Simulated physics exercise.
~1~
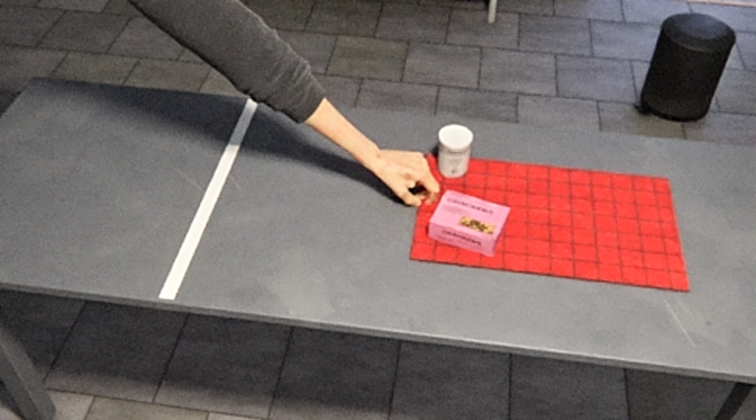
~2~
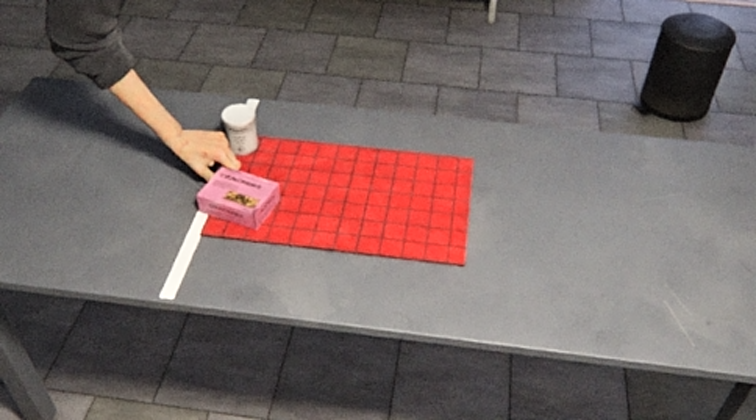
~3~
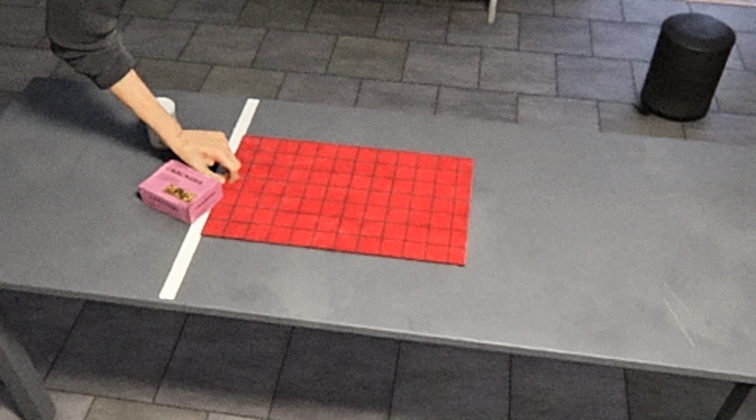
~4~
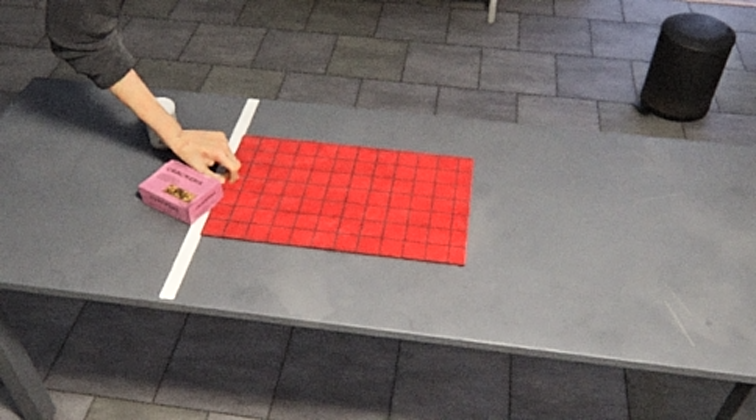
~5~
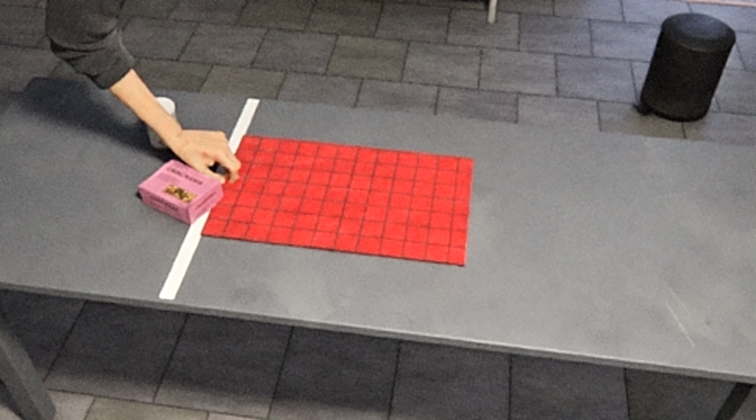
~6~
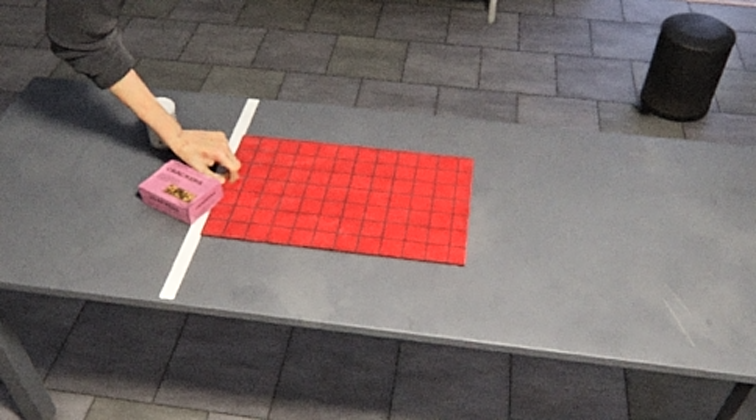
On a grey table, a hand dragged a red checked cloth carrying a white tin and a pink packet left to a strip of white tape, where the cloth stopped and both items slid off its front edge and came to rest beyond it.
